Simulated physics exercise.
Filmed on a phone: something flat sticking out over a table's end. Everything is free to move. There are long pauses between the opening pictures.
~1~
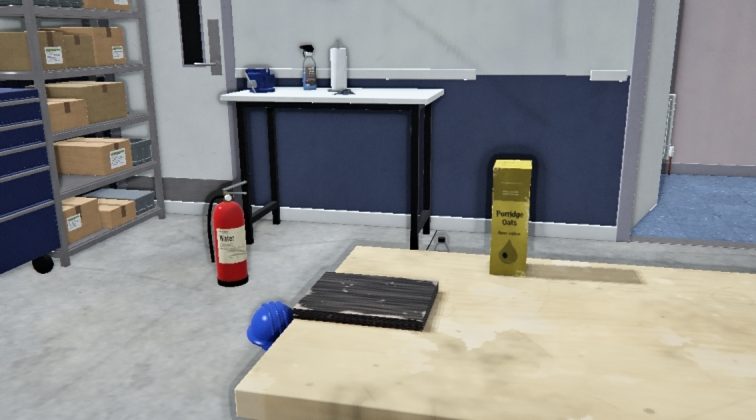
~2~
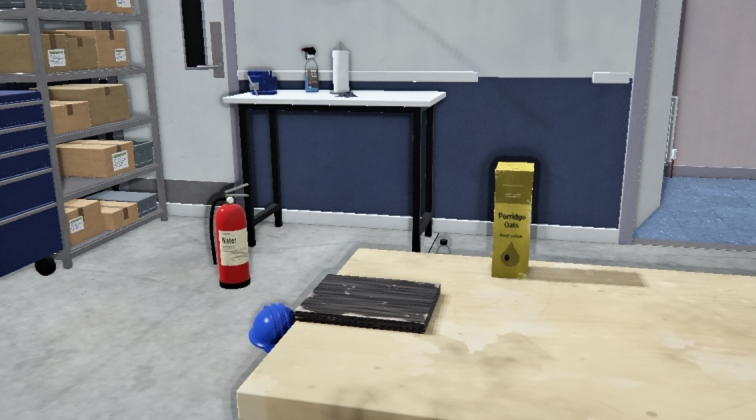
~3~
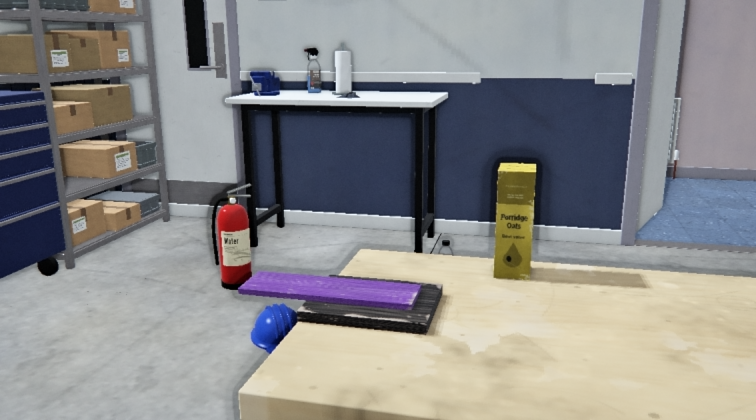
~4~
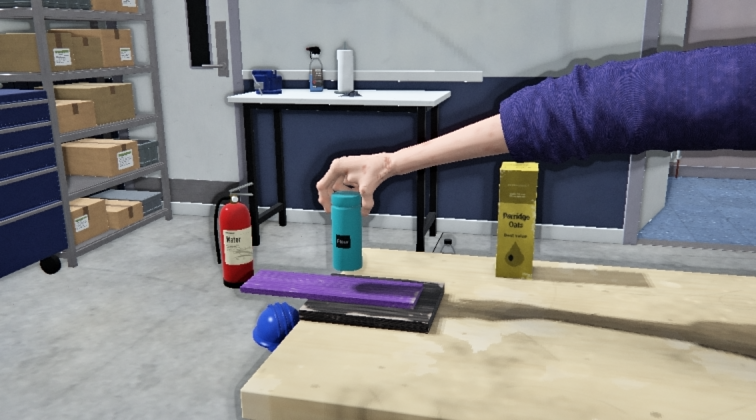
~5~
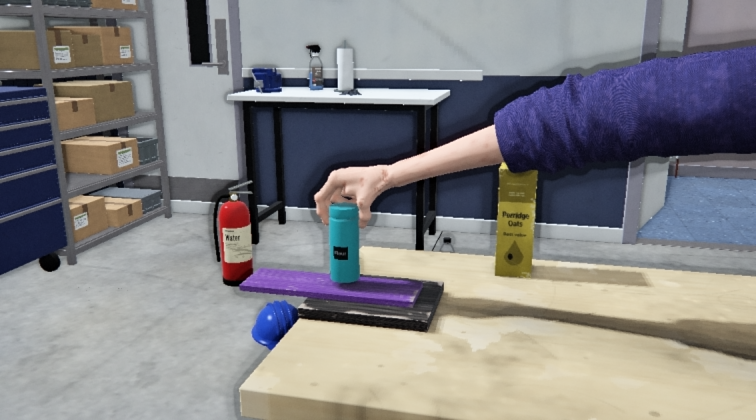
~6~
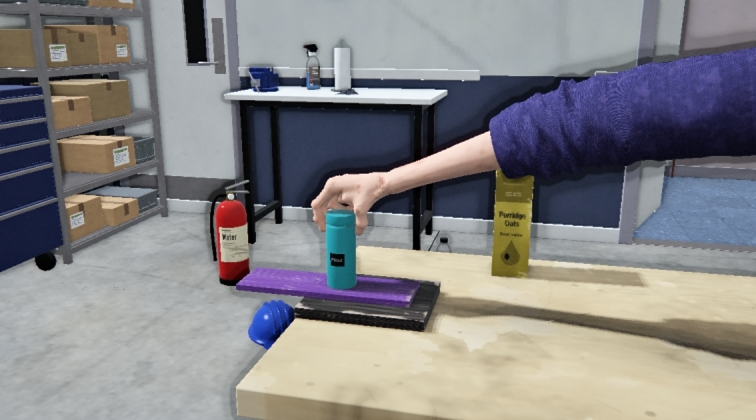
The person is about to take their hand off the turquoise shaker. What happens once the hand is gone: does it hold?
In the end the plank stays on the table.
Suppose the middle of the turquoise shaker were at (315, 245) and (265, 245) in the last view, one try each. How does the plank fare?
In the first case it stays on the table; in the second case it goes over.
Then, 0.60 s on from there, no change.
Then, 1.40 s on from there, turquoise shaker resting near (341, 249).
Then, 2.10 s on from there, things are still on the move.
In the end, all 4 unmoved. At the end, from the last picture's camera, turquoise shaker near (341, 249). The plank holds.
